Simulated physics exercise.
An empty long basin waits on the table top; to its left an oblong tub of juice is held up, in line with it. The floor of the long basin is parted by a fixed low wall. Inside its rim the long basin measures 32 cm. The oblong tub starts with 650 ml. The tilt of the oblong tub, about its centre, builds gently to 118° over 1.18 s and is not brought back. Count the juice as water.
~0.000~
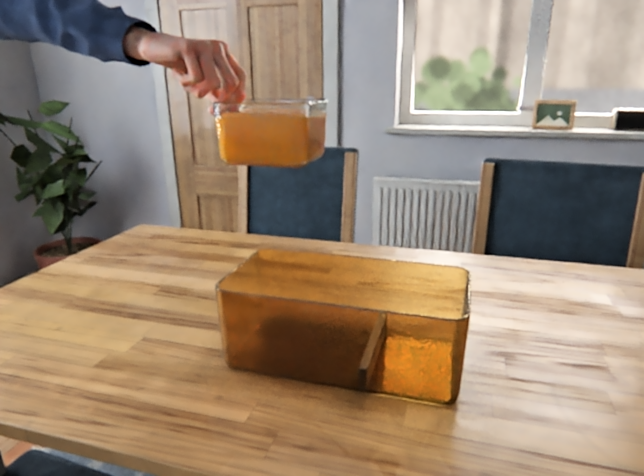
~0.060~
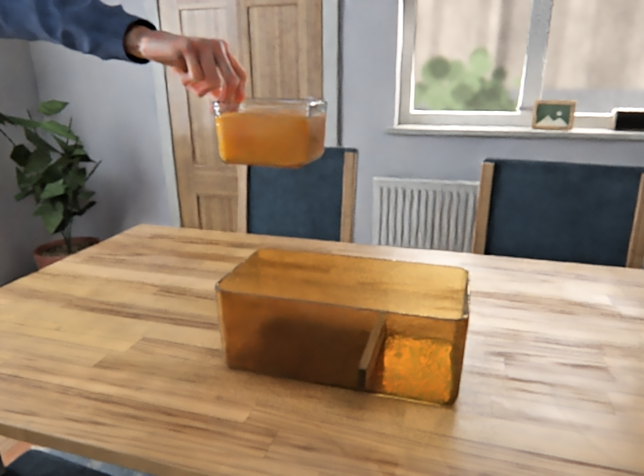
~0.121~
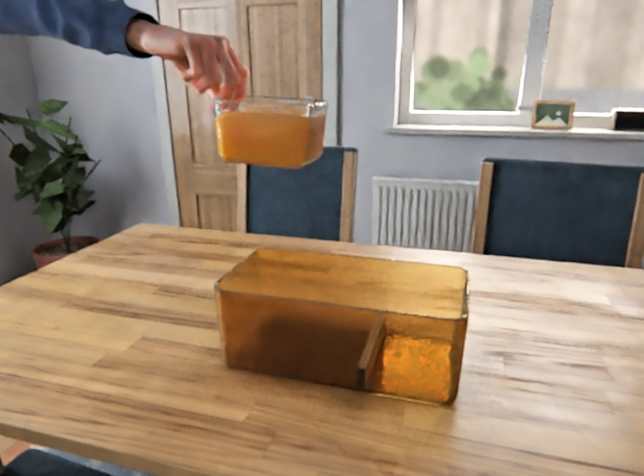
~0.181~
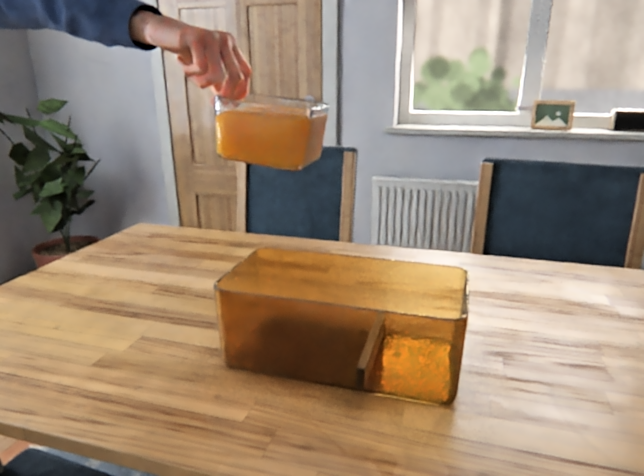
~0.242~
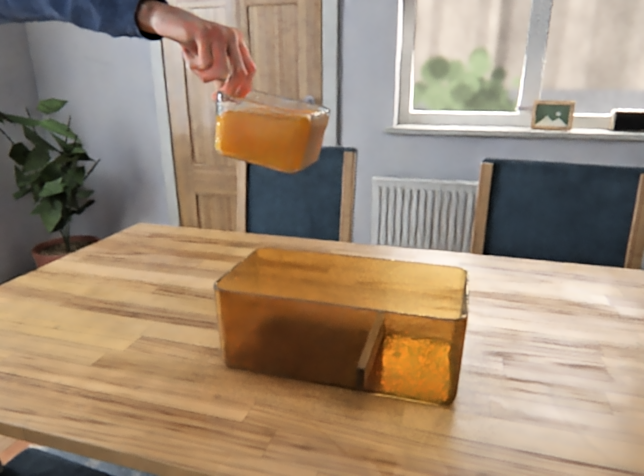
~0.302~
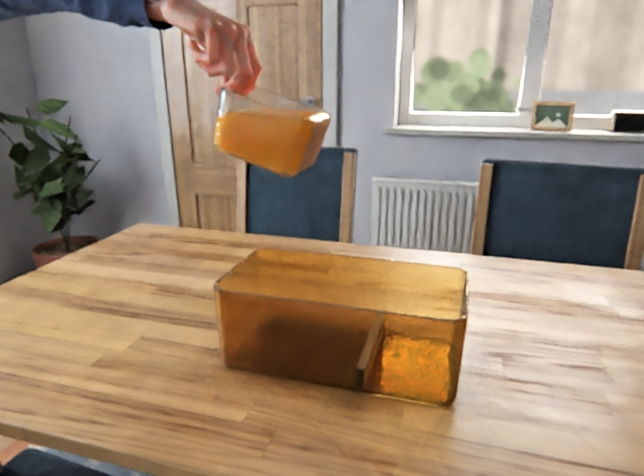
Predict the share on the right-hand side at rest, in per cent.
The far part has some 61 per cent.
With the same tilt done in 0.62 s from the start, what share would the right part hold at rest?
In that case some 40 per cent.
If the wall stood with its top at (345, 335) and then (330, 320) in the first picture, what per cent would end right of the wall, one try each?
In turn about 75 and 90 per cent.
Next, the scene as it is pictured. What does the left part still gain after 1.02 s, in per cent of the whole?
About 14 per cent.
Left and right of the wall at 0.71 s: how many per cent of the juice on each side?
Near 3 on the left, 16 on the right.
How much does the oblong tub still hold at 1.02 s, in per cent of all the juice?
Some 3 per cent.
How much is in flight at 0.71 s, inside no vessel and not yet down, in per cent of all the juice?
About 44 per cent.
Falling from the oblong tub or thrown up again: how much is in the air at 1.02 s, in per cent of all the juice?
Some 10 per cent.
Then, 0.71 s in, the tilt is 78° and 38 per cent is still to pour, 3 is left of the wall and 16 right of it.
Then, 1.02 s in, the tilt is 113° and 3 per cent is still to pour, 24 is left of the wall and 63 right of it.
Then, 1.34 s in, the tilt is 118° and 0 per cent is still to pour, 37 is left of the wall and 61 right of it.
Then, 1.68 s in, the tilt is 118° and 0 per cent is still to pour, 37 is left of the wall and 61 right of it.
Finally, 37 per cent lies left of the wall, 61 right of it and 1 outside.
